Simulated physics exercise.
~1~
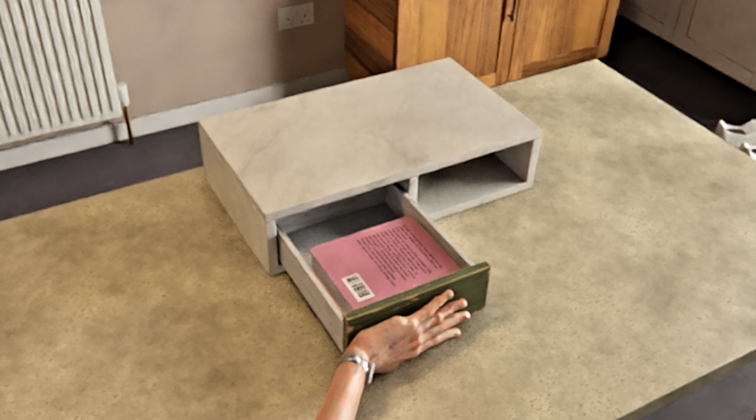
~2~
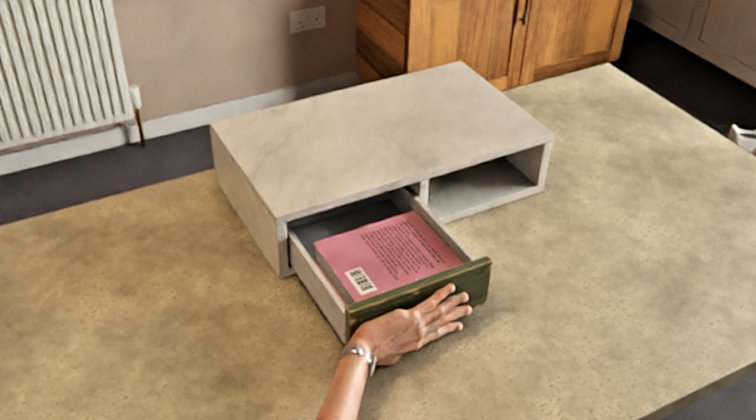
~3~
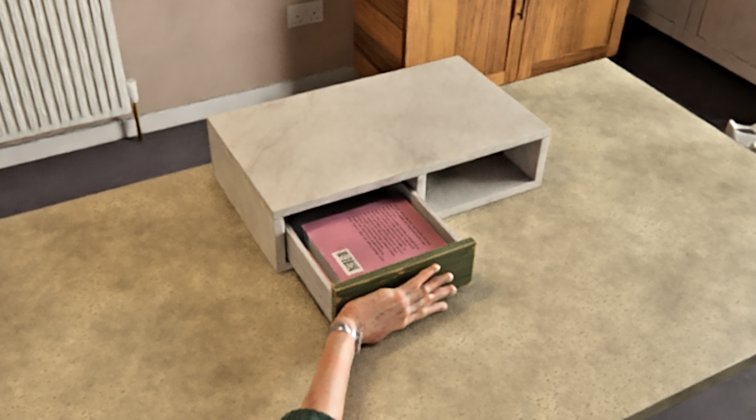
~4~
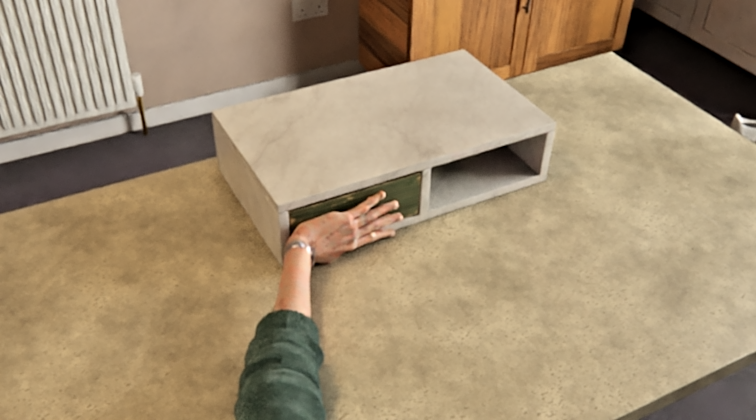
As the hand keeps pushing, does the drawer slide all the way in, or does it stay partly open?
The drawer slides all the way in, leaving its green front closed against the unit and the pink book hidden inside.
